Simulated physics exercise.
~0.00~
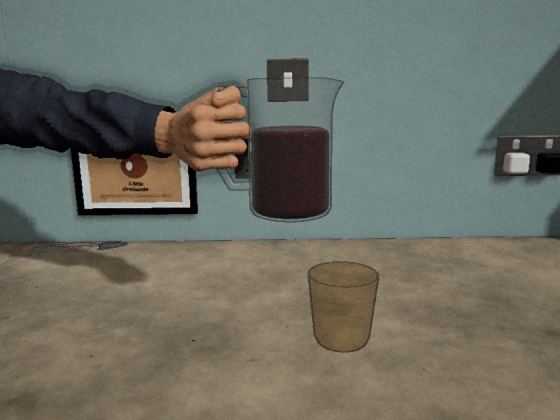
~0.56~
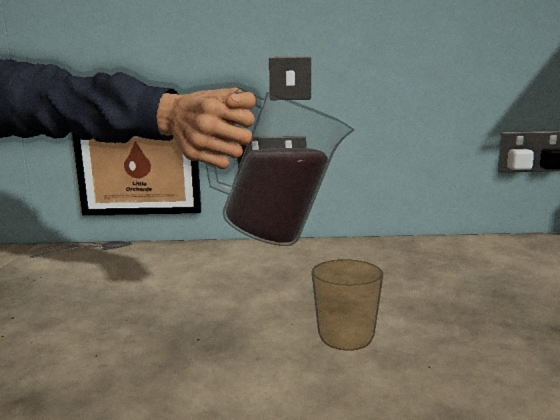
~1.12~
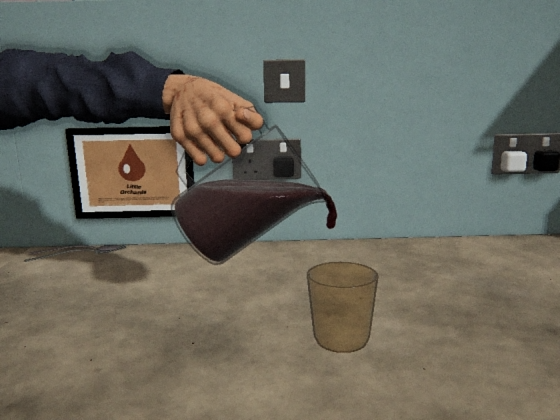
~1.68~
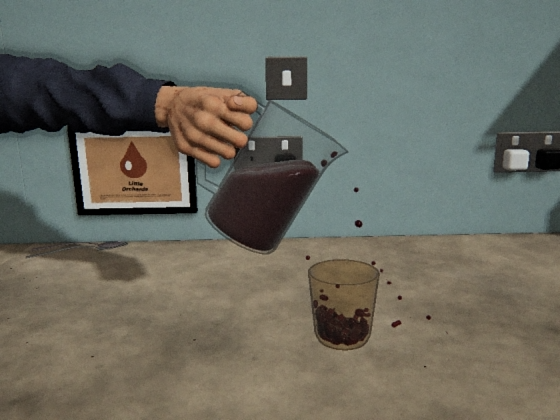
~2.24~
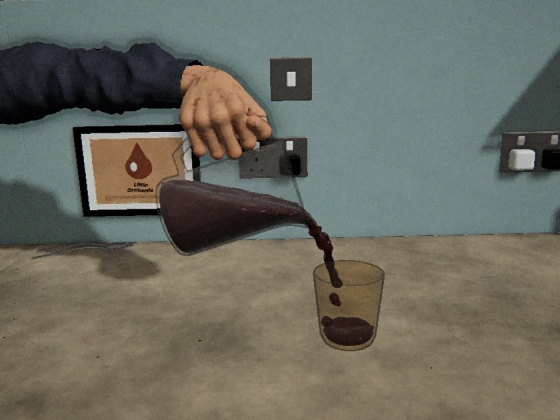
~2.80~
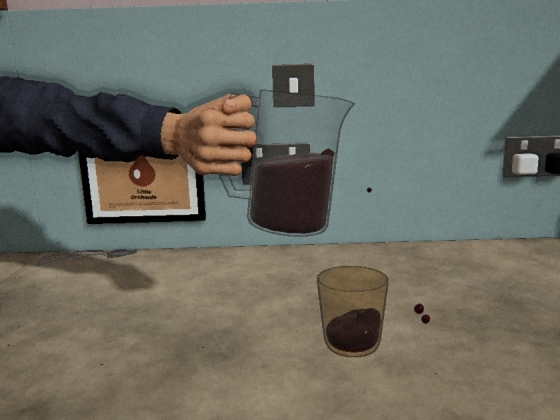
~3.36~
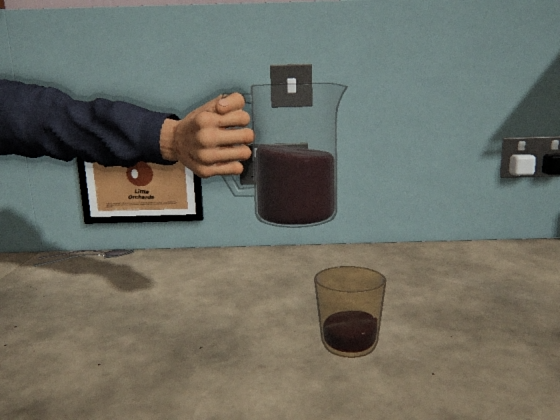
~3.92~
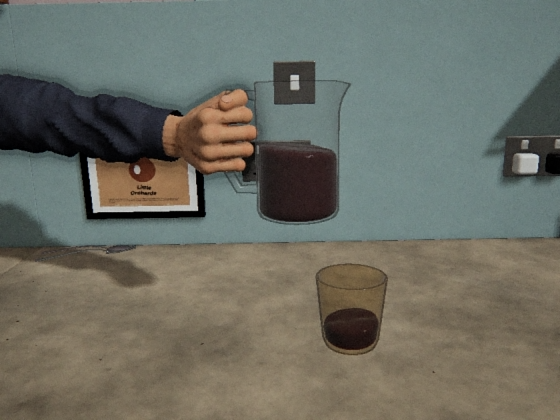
On a worktop, a hand tips a jug of dark red liquid twice over a glass, spilling drops, then levels it, leaving the glass partly filled.
